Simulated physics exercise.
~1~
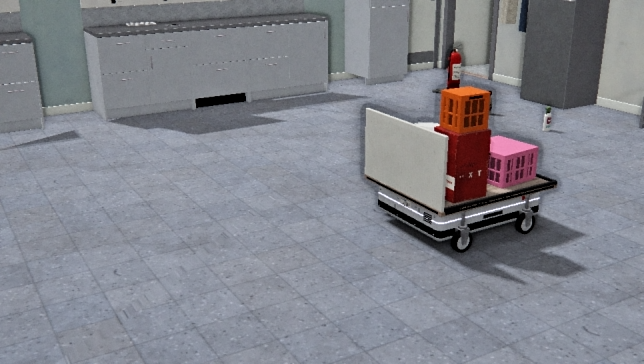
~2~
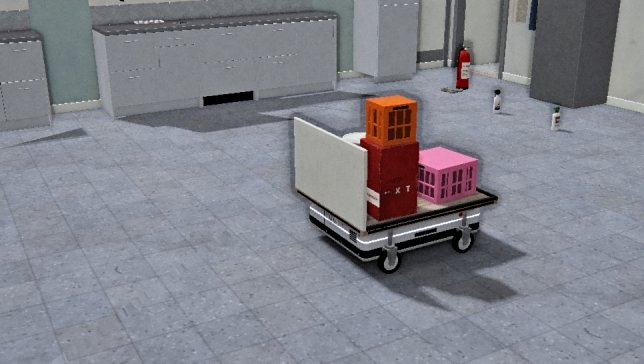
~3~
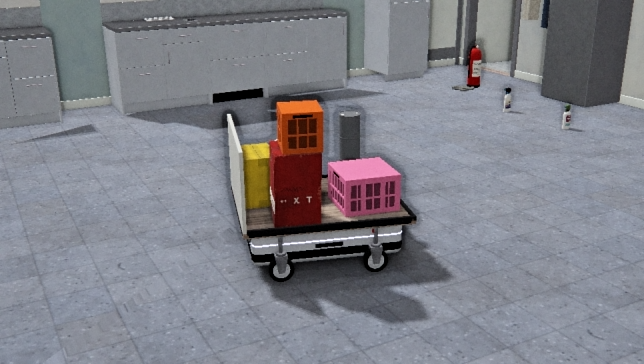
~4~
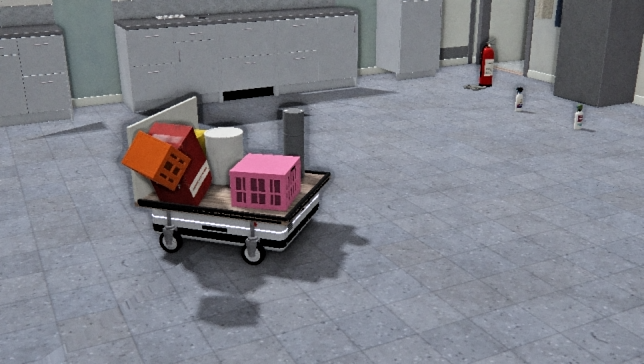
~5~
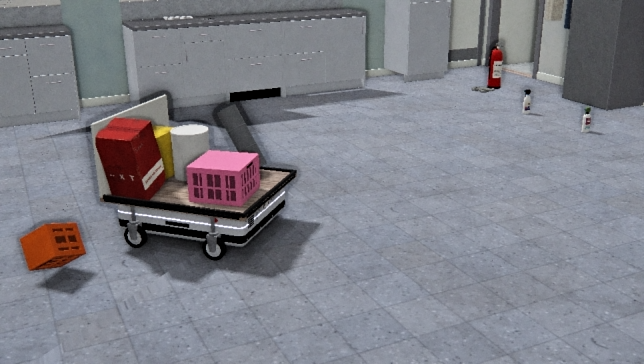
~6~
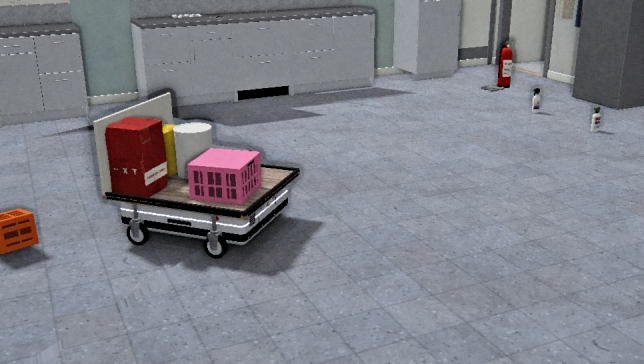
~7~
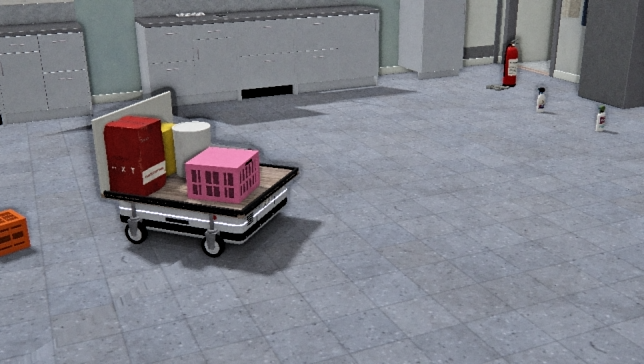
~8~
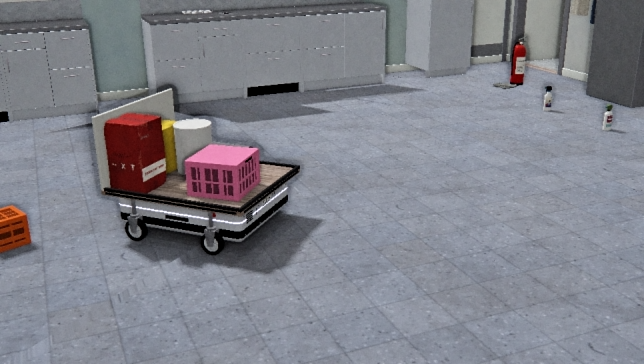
A flat cart with a pale upright board at one end rolls leftward across a grey tiled floor, seen from slightly above in a room with grey cabinets and a red fire extinguisher along the back. It carries an orange crate atop a tall red box, a pink crate at right, and, visible as it turns, a yellow box, a white pail and a grey canister. The red box leans and the orange crate tips off leftward, dropping to the floor. As the cart stops, the canister topples and the red box settles upright. The orange crate rests at far left, while the rest stays aboard.
